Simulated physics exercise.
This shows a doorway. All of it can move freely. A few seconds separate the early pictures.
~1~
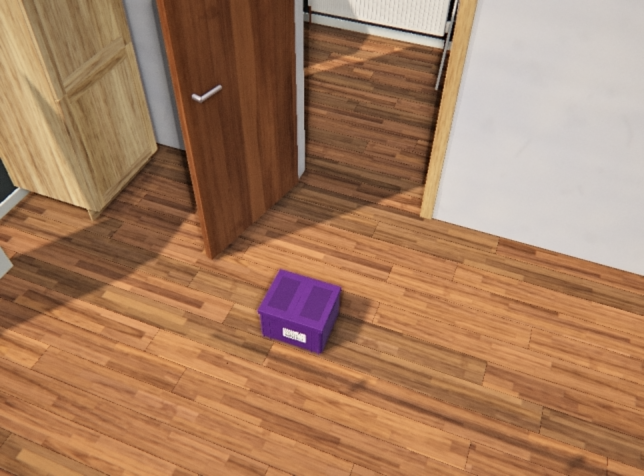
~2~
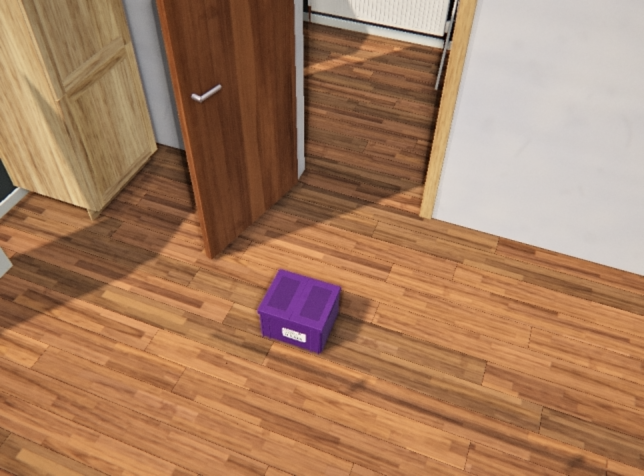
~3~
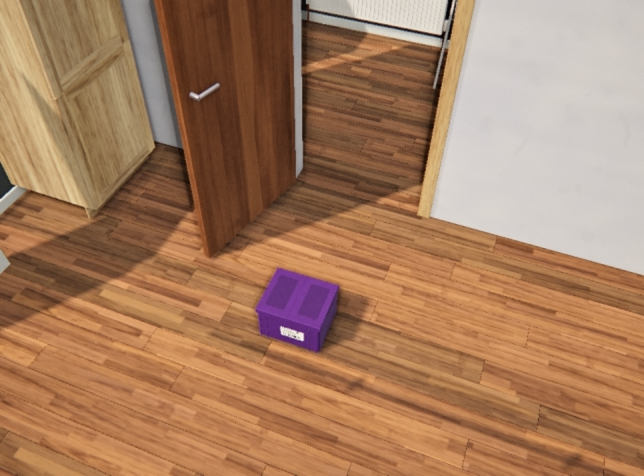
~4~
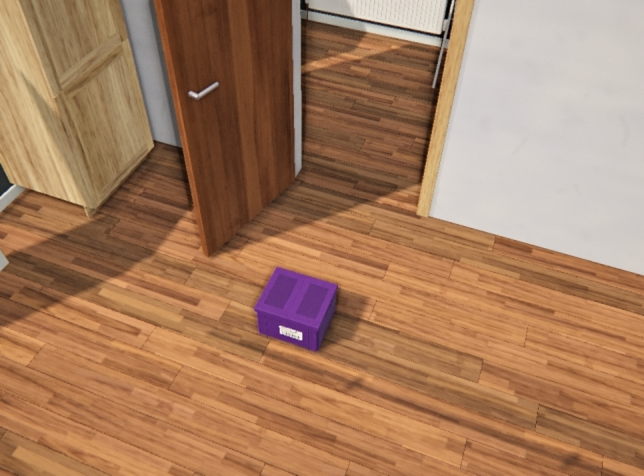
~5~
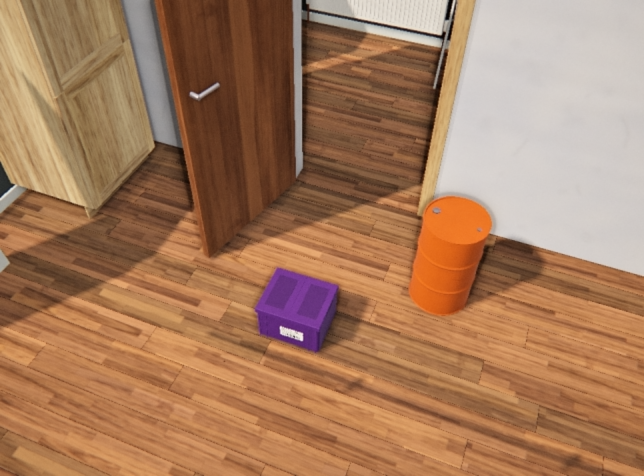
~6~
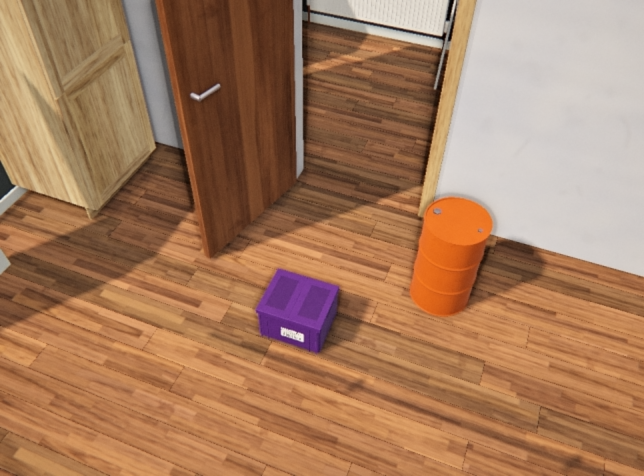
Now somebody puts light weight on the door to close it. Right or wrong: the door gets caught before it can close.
Wrong, it closes fully.
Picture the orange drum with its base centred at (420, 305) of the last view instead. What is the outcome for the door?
Next, the door completes its arc.
Then, 0.80 s on from there, door at 72°.
Then, 1.30 s on from there, door at 34°.
In the end, door at 0°; both unmoved. At the end, from the last picture's camera, orange drum near (448, 259).
